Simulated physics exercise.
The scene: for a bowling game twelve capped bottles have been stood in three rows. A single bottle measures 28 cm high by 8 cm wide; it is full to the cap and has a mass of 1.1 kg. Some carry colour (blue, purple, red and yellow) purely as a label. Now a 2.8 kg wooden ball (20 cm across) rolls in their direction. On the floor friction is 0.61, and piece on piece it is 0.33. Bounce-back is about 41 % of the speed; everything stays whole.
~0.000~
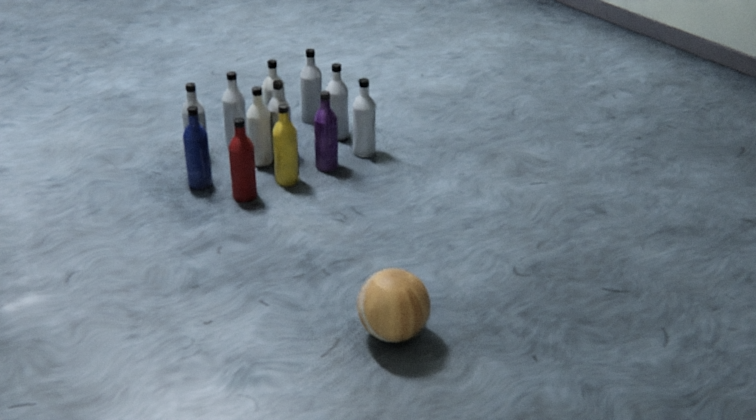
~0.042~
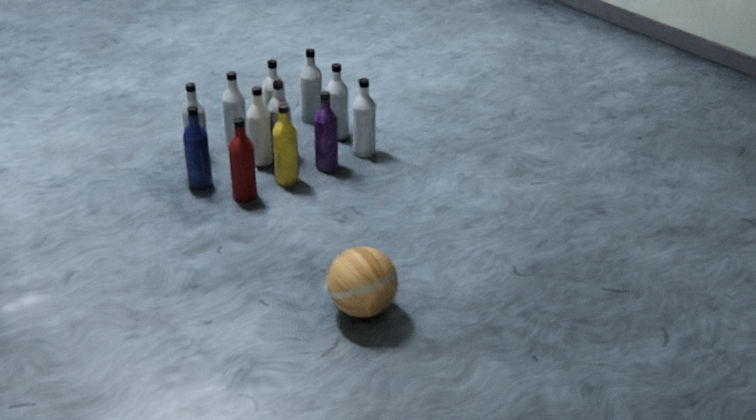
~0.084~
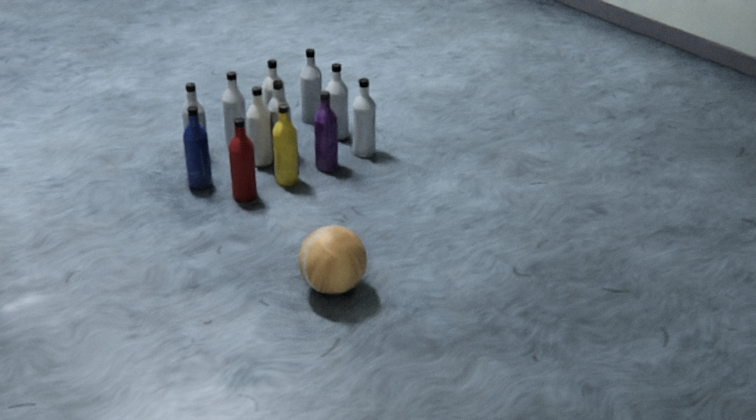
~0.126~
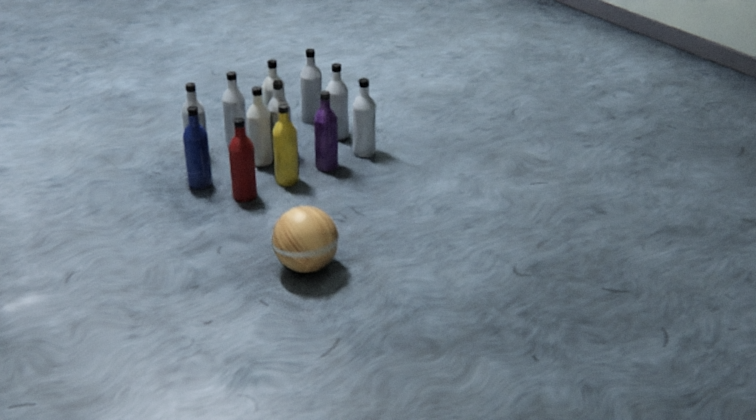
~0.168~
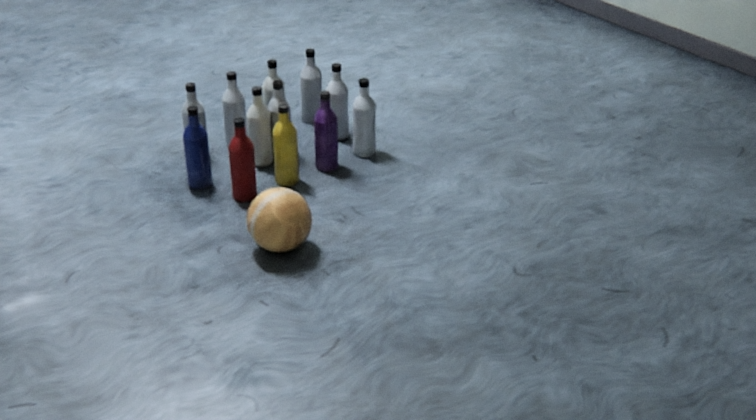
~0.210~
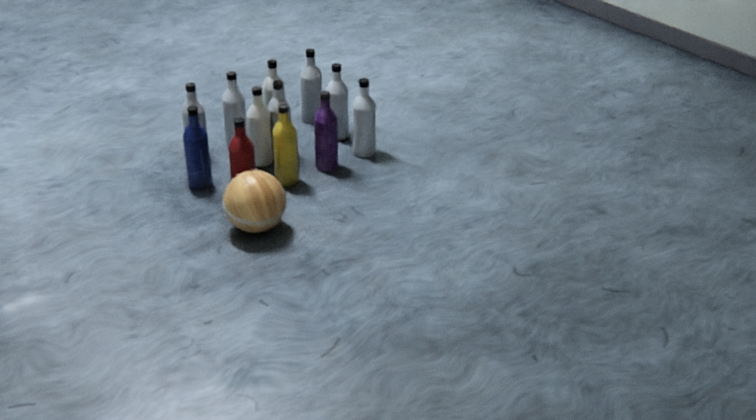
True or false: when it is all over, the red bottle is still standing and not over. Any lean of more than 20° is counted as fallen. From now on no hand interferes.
False.
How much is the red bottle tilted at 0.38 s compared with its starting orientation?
About 30°.
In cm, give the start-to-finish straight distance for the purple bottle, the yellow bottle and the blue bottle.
The purple one ends 0 cm from its start, the yellow one 0 cm and the blue one 30 cm.
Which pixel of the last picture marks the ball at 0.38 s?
Roughly (173, 172).
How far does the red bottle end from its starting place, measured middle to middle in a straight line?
I'd say close to 45 cm away from its start.
After 0.38 s, ball still moving; 1 of the 12 bottles over; red bottle 29° from how it stood; blue bottle 12° from how it stood.
After 0.66 s, ball still moving; 4 of the 12 bottles over; red bottle lying flat; blue bottle lying flat.
In the end (3.2 s), ball rolling away; 4 of the 12 bottles over; red bottle lying flat; blue bottle lying flat; yellow bottle unmoved. From the last view, middles, red bottle near (215, 128), blue bottle near (146, 146).
